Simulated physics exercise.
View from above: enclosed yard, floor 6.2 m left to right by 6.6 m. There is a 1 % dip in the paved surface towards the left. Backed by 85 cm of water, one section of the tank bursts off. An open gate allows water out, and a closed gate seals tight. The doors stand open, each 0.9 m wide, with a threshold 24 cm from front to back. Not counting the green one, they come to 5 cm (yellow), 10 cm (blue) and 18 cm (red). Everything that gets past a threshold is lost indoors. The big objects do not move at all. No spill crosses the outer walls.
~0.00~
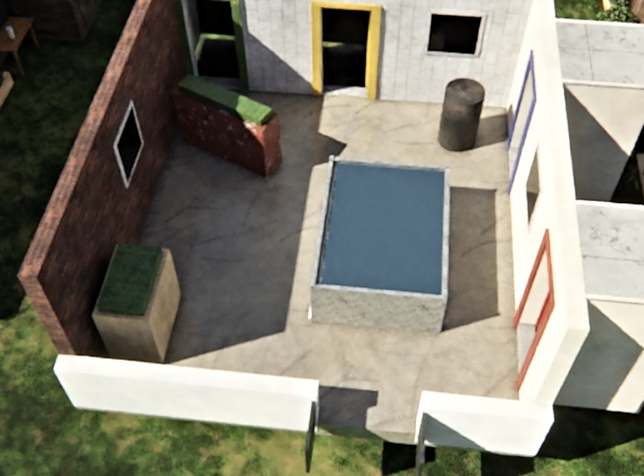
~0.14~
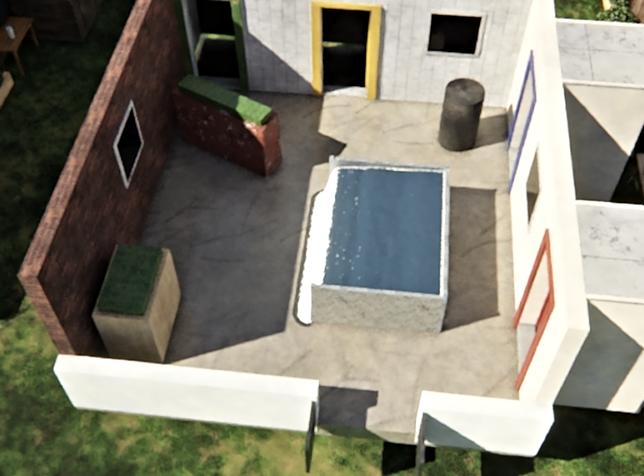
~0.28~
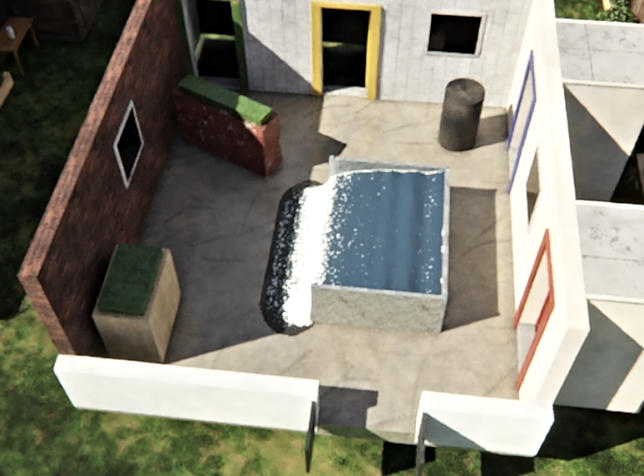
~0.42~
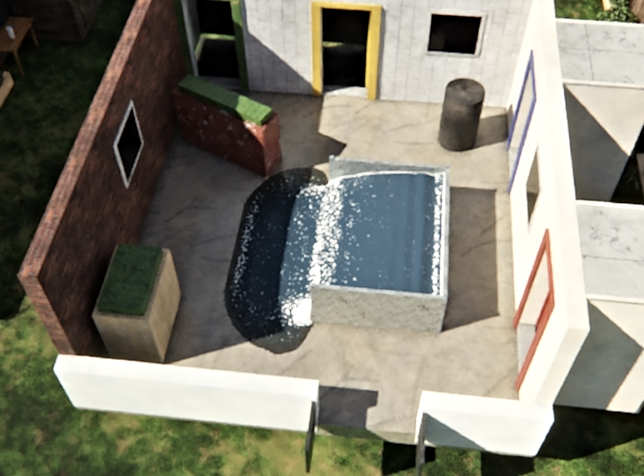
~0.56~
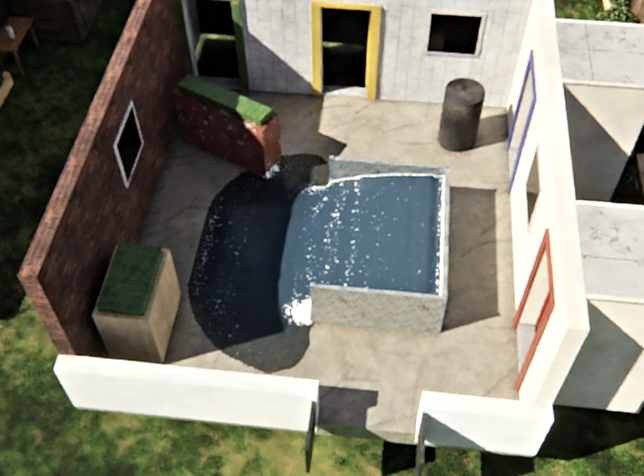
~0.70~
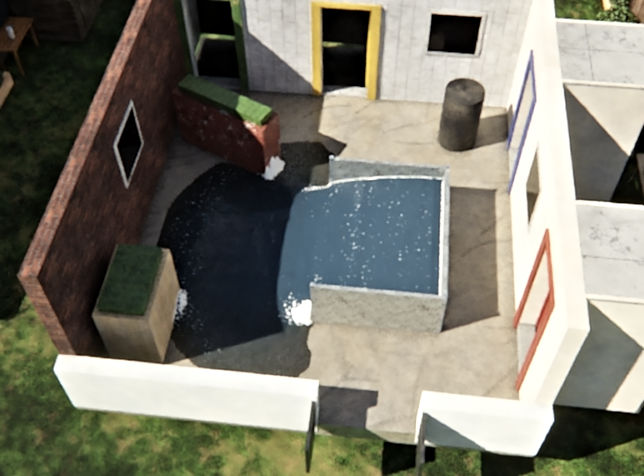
Water burst out of the left side of a raised tank in a walled yard, foaming white at first, then spread left across the paving in a dark sheet, reaching a brick block and a grass-topped box.
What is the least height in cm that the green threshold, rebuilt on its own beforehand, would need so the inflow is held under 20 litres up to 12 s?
Around 25 cm would be enough.
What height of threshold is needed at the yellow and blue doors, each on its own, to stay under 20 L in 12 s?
Roughly 8.0 cm for the yellow door and roughly 7.5 cm for the blue door.
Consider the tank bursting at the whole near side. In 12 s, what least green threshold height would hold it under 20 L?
Minimum height: Approx. 8.5 cm.
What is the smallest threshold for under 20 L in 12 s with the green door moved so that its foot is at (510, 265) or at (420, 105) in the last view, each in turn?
You'd want about 8.0 cm there first, then about 9.0 cm.
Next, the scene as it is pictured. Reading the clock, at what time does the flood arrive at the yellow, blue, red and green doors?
Yellow = 2.2 s, blue = 5.5 s, red = 4.5 s, green = 2.0 s.
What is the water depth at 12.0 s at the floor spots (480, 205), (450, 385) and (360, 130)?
Taking the spots in order: About 8, 5 and 9 centimetres.
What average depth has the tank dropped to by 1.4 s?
Around 35 cm deep on average.
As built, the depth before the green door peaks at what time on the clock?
The depth peaks at about 2.8 seconds.
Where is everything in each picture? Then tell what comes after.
In the first picture, the tank at (384, 226) is whole and still, 85 cm deep; the green door at (213, 47) is dry.
In the second picture, the front is at (298, 313), 0.3 m from the gap at (325, 241); 0.6 m2 of floor is wet, 85 cm left at the back.
In the third picture, water pours out at (325, 244) and has run 0.8 m, to (265, 300); about 14 cm deep outside, 82 cm at the back.
In the fourth picture, the front is at (232, 278), 1.4 m from the gap at (325, 245); 4.3 m2 of floor is wet, 75 cm left at the back.
In the fifth picture, the gap is at (325, 246), the front 2.0 m out at (195, 278); the back of the tank holds 72 cm.
In the sixth picture, the front is at a hidden place, 2.7 m from the gap at (325, 246); 9.5 m2 of floor is wet, 69 cm left at the back; 2.1 m in a straight line remain to the green door at (213, 47).
After 1.4 s water covers 40 % of the floor, deepest (56 cm) near (137, 285); it has not reached the green door.
After 3.0 s water covers 55 % of the floor, deepest (46 cm) near (226, 160); 24 cm at the green door, 93 litres in over its 8 cm threshold.
After 12.0 s water covers 100 % of the floor, deepest (18 cm) near (185, 102); 15 cm at the green door, 219 litres in over its 8 cm threshold.
At the green door as built, the water arrived by 2.0 s and peaked near 24 cm at 2.8 s.
With a threshold of 22 cm, 36 litres would have come in within the 12 s; with 30 cm, 7 litres. So under 20 litres takes about 25 cm.
